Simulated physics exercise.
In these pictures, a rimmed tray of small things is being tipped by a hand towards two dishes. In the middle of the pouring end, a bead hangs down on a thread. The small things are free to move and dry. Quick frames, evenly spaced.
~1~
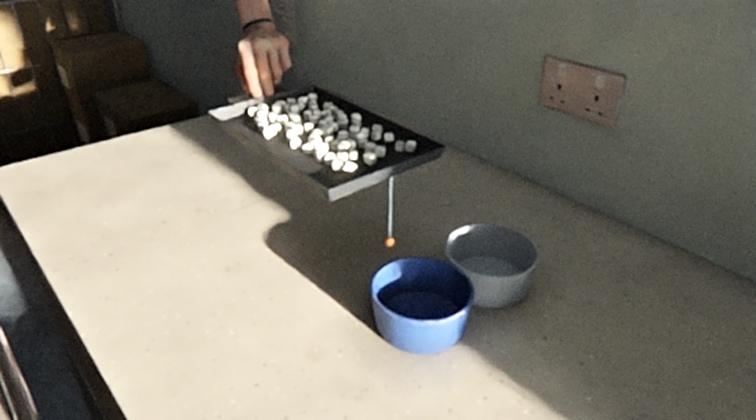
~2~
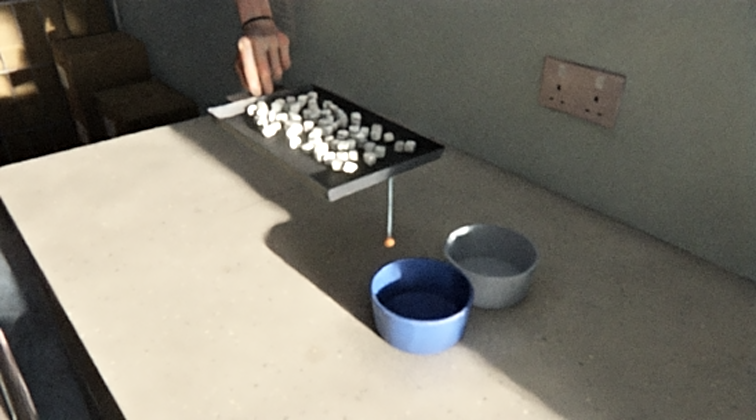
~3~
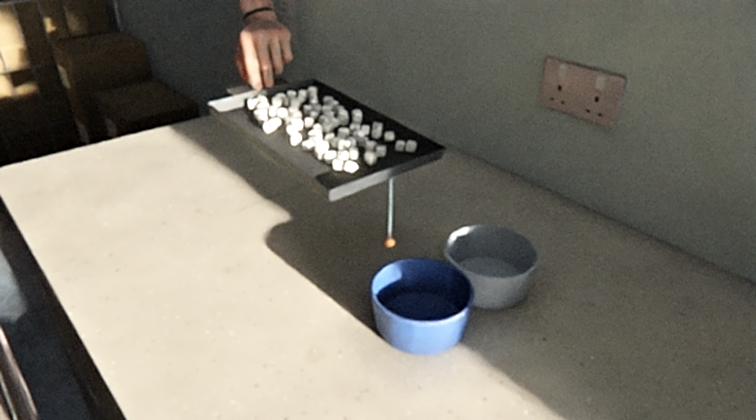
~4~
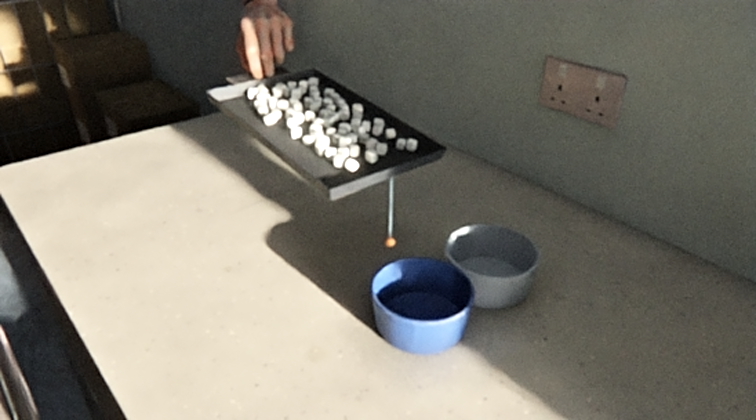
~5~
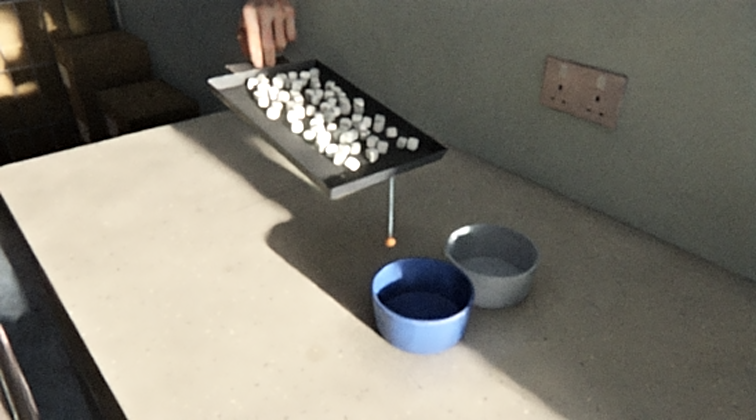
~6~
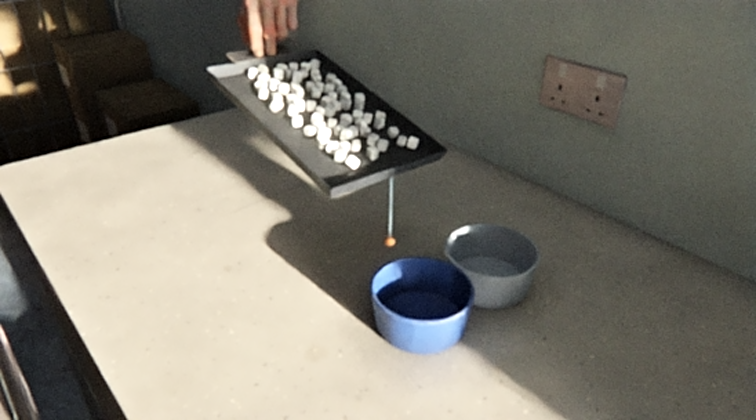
The footage shows a hand gradually raising the far end of a dark rimmed tray of small white cubes, tilting it towards a blue bowl and a grey bowl on a counter, while a bead hangs nearly still beneath the tray.
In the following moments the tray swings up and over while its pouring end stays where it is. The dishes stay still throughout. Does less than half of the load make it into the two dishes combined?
Most likely the spill will be the lesser part.
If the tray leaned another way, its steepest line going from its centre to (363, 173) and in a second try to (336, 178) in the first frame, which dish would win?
The left-side dish first and the left-side dish second.
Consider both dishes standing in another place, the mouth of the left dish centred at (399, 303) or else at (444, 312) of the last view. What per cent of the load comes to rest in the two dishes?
Respectively 80 percent and 30 percent.
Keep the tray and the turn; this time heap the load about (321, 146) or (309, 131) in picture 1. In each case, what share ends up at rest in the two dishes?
First some 70, then 80 per cent.
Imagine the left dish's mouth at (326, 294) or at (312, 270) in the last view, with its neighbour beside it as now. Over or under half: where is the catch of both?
First try: Lower than half; second try: Lower than half.
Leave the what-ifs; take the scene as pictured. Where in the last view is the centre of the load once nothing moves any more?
(471, 286).
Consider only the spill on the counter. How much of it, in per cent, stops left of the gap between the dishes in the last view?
About 90 %.
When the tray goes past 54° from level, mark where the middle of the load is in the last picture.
The load is centred near (400, 136).
Just after the last frame, tray tipped steeply; almost all on the tray; just a few in the air.
A moment on, tray tipped right over; the larger part on the tray; just a few in the left dish; about a tenth in the right dish; about a tenth in the air.
Further on, tray tipped past a quarter turn; roughly a third in the left dish; roughly half in the right dish; about a tenth outside both.
When it is over, tray tipped past a quarter turn; roughly a third in the left dish; roughly half in the right dish; about a tenth outside both.
